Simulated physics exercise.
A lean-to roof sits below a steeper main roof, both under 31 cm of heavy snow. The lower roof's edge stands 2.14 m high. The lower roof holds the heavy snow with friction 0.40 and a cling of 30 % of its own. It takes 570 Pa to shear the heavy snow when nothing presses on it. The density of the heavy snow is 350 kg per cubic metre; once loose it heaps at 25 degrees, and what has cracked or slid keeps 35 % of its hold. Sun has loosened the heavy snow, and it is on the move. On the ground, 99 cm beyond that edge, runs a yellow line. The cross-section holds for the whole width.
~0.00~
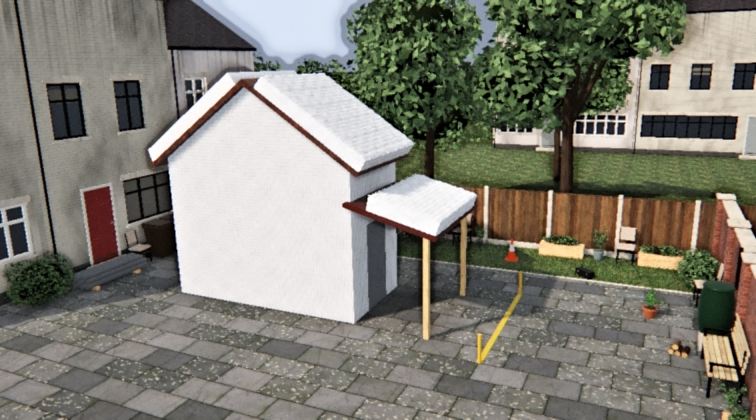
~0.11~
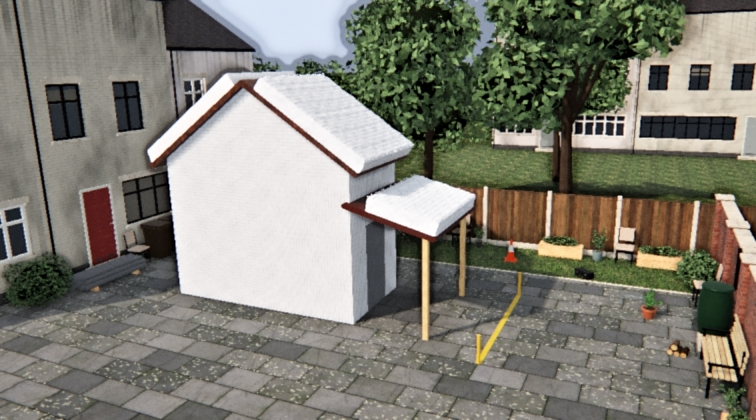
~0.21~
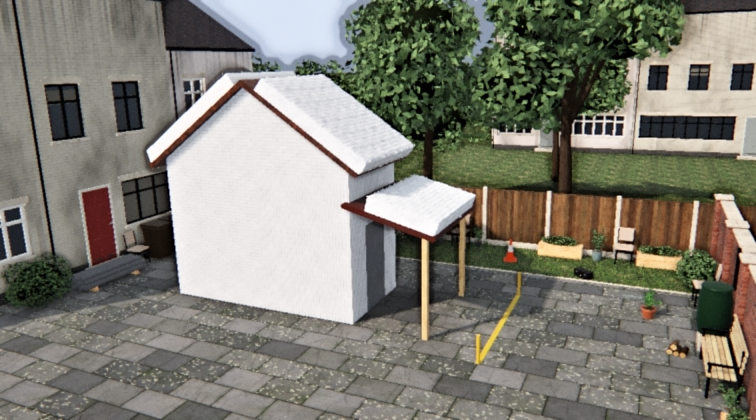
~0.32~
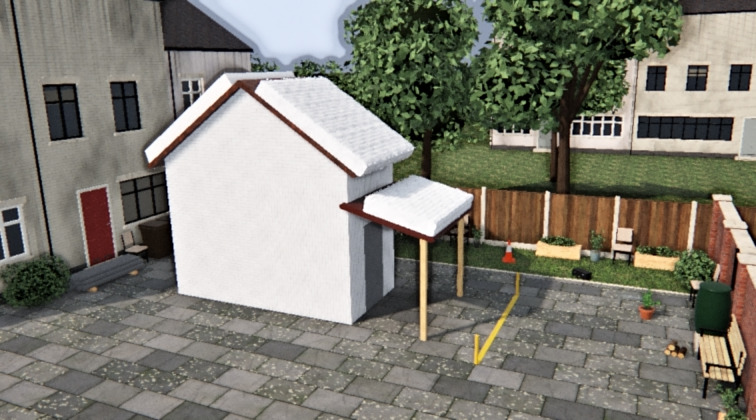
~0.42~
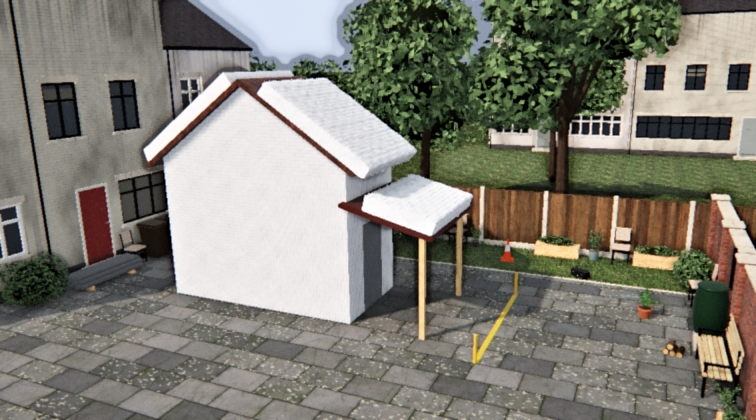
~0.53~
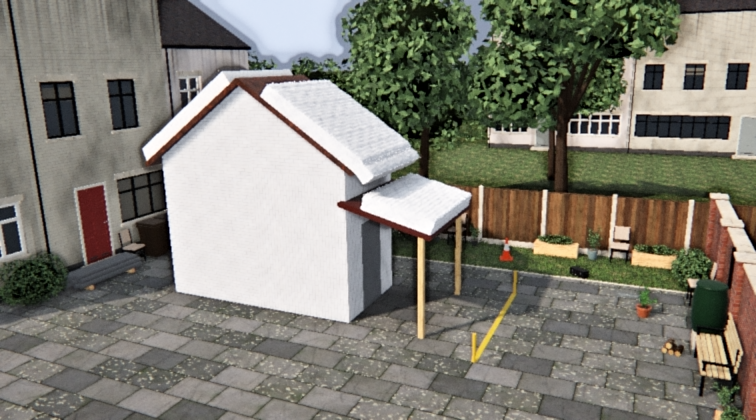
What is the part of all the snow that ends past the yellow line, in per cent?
Close to 31 per cent.
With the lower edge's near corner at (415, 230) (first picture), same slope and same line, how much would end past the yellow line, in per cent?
In that case some 45 per cent.
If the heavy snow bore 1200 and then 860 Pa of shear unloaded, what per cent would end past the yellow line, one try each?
In that order: 10 %, 20 %.
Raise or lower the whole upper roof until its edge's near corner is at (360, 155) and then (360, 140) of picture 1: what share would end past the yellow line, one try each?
In that order: 50 %, 55 %.
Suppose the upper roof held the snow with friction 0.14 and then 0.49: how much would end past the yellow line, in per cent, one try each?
In turn about 50 %, 16 %.
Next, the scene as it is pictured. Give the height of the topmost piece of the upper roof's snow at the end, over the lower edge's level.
Some 0.7 m.
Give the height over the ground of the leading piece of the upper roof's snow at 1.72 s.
About 1.8 m.
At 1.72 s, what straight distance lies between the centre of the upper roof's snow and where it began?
Roughly 2.6 m.
After 1.07 s, none is below the lower edge and 0 % is past the line.
After 1.72 s, 1 % is below the lower edge and 0 % is past the line.
After 2.36 s, 45 % is below the lower edge and 16 % is past the line.
After 3.00 s, 57 % is below the lower edge and 30 % is past the line.
After 4.10 s, 62 % is below the lower edge and 31 % is past the line.
